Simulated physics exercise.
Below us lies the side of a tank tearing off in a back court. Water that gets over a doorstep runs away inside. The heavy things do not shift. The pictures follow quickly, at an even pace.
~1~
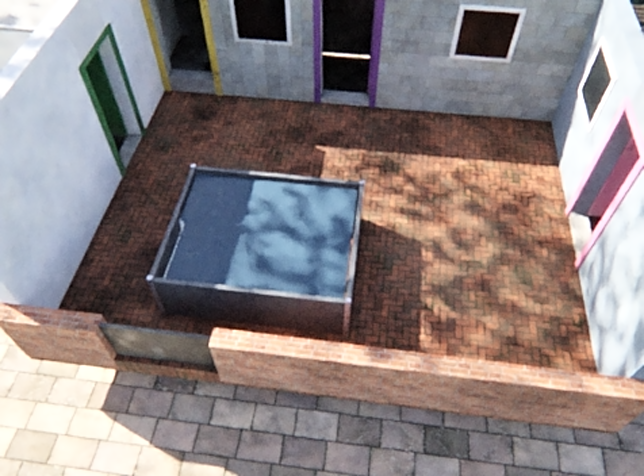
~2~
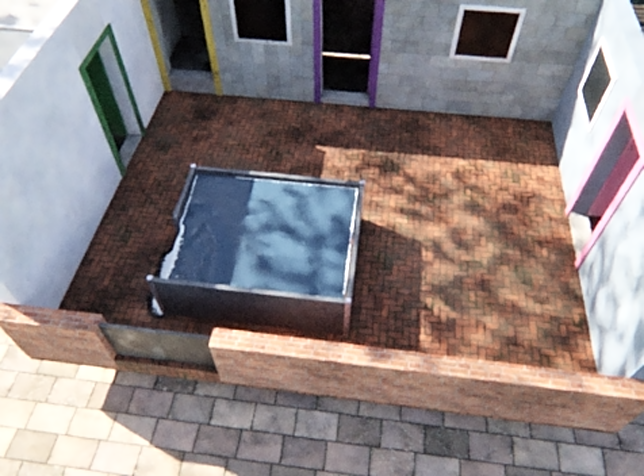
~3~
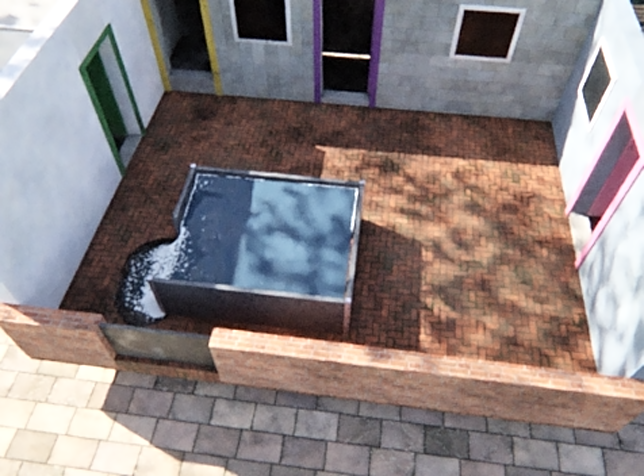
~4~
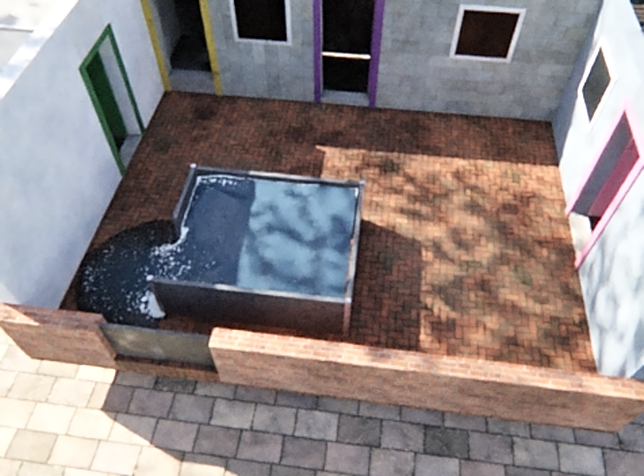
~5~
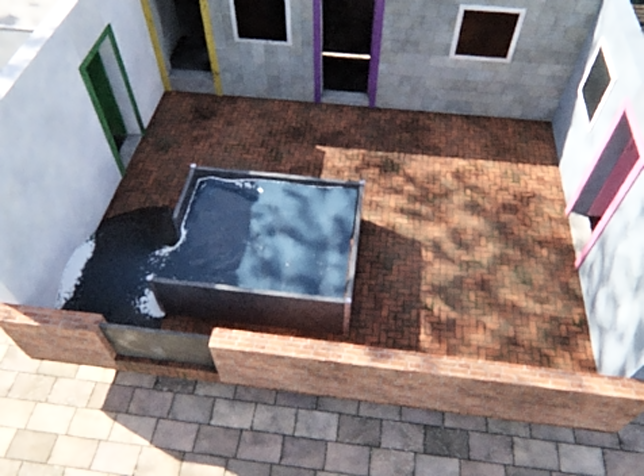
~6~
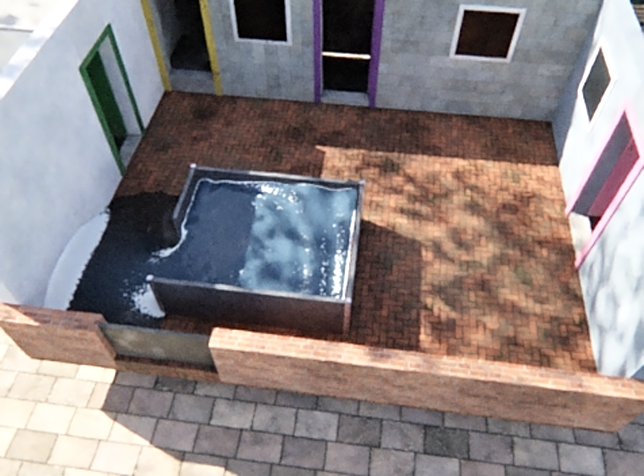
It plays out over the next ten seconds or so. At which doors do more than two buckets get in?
The purple door holds within the limit; the yellow door holds within the limit; the pink door holds within the limit; the green door floods.
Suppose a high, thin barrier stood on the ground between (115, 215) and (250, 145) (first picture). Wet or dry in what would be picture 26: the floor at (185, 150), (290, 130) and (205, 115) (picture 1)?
In that order: Awash, flooded, wet.
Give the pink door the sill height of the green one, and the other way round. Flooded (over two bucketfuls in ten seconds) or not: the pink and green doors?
Pink passes that mark, green stays under.
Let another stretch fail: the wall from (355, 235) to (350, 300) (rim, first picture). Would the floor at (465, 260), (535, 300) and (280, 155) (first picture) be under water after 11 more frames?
As listed: Under water, flooded, free of water.
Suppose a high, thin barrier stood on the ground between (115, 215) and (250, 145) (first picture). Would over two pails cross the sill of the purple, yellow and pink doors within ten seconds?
One by one: The purple one holds, the yellow one holds, the pink one keeps below it.
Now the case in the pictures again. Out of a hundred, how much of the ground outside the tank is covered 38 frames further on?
Some 90 per cent.
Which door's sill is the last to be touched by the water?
I say the door marked pink.
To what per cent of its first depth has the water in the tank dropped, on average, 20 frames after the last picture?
Some 46 per cent.
A moment on, water covers 10 % of the floor; the purple door not reached, the yellow door not reached, the pink door not reached, the green door wet at the sill, nothing in.
Next, water covers 25 % of the floor; the purple door not reached, the yellow door wet at the sill, nothing in, the pink door not reached, the green door under two buckets in.
Then, water covers 45 % of the floor; the purple door wet at the sill, nothing in, the yellow door wet at the sill, nothing in, the pink door not reached, the green door under two buckets in.
Later, water covers 90 % of the floor; the purple door wet at the sill, nothing in, the yellow door wet at the sill, nothing in, the pink door wet at the sill, nothing in, the green door over two buckets in.
In the end, water covers 100 % of the floor; the purple door wet at the sill, nothing in, the yellow door wet at the sill, nothing in, the pink door under two buckets in, the green door over two buckets in.
